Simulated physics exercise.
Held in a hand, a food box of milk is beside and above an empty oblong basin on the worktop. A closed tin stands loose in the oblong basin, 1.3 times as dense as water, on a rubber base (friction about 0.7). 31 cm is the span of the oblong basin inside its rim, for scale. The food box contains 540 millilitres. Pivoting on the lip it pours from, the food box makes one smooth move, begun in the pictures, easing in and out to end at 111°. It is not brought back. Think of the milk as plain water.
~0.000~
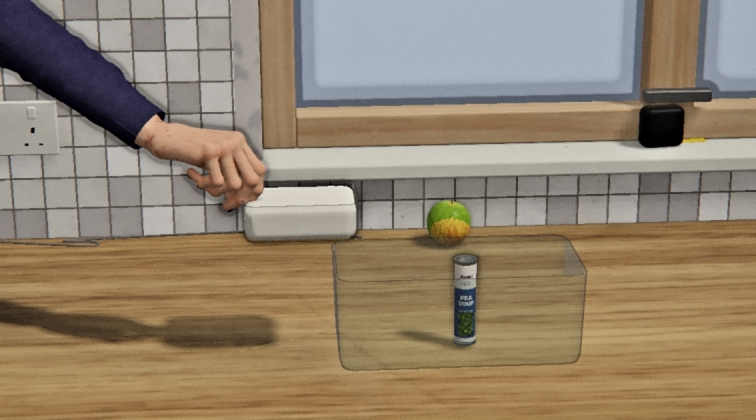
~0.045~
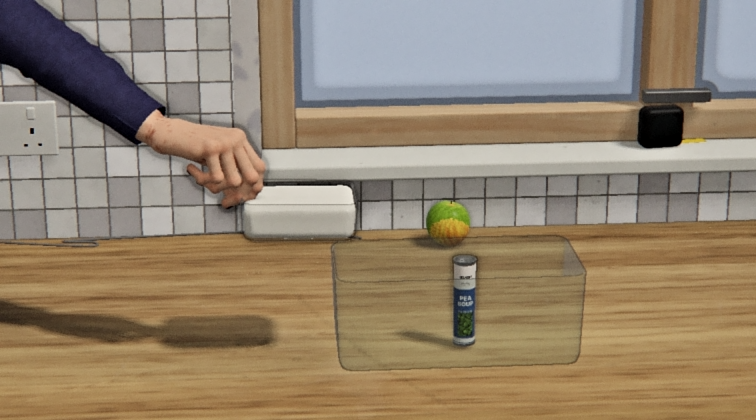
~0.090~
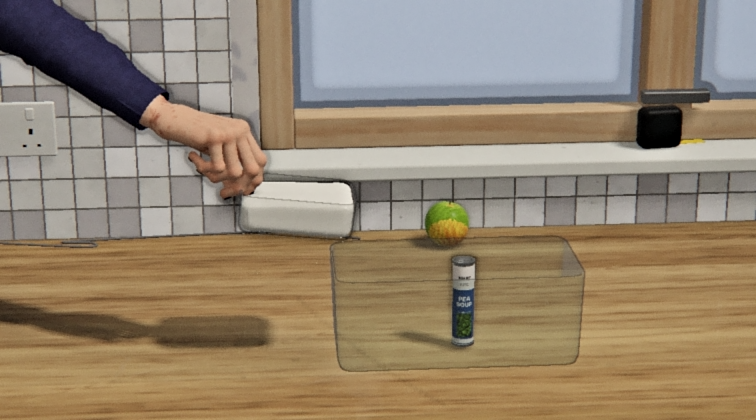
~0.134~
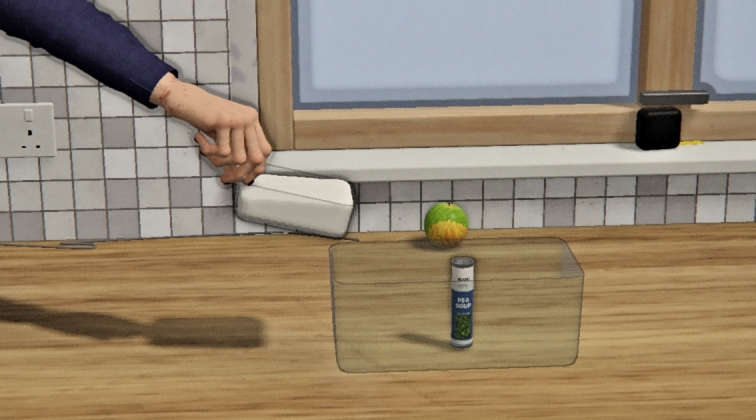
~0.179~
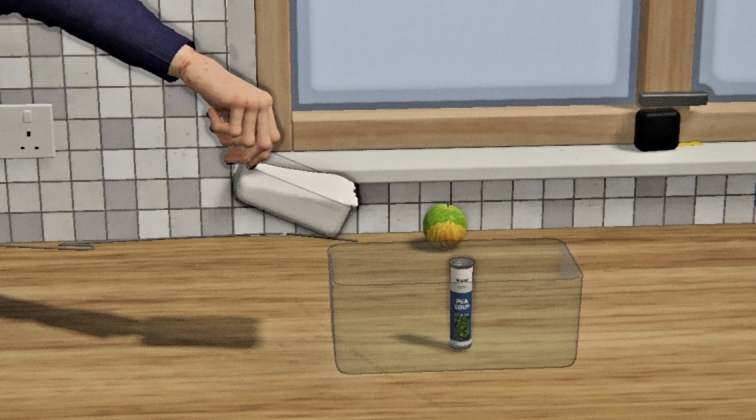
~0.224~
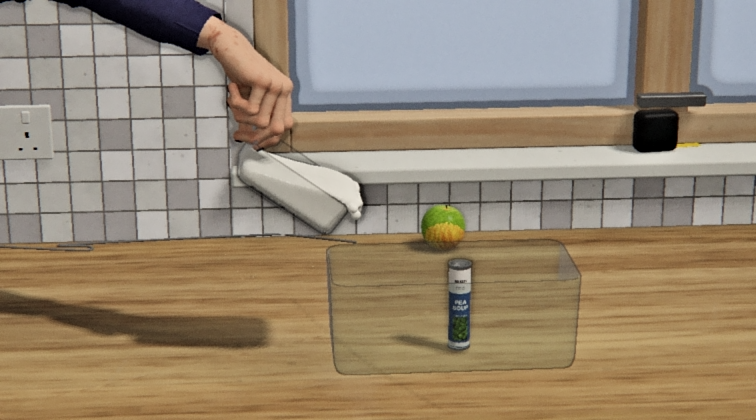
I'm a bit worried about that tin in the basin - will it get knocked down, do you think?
It tilts over.
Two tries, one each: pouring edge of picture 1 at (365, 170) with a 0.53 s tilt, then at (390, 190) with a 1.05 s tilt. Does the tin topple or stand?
First it tips over; then it stays on its base.
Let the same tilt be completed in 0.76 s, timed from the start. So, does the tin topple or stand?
It stays steady, then.
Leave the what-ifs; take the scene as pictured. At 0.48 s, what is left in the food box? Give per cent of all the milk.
Near 10 in a hundred.
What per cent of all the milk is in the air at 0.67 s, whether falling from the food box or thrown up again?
Close to 4 per cent.
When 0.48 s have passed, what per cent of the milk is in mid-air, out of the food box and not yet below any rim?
Close to 56 per cent, I'd say.
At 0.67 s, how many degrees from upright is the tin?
Tilt: Around 0°.
Then, 0.48 s in, the tilt is 103° and 9 per cent is still to pour; the tin stands where it began.
Then, 0.67 s in, the tilt is 111° and 0 per cent is still to pour; the tin stands 2 cm from where it began.
Then, 0.87 s in, the tilt is 111° and 0 per cent is still to pour; the tin leans 7°.
Then, 1.08 s in, the tilt is 111° and 0 per cent is still to pour; the tin leans 24°.
Finally, the tin lies on its side.
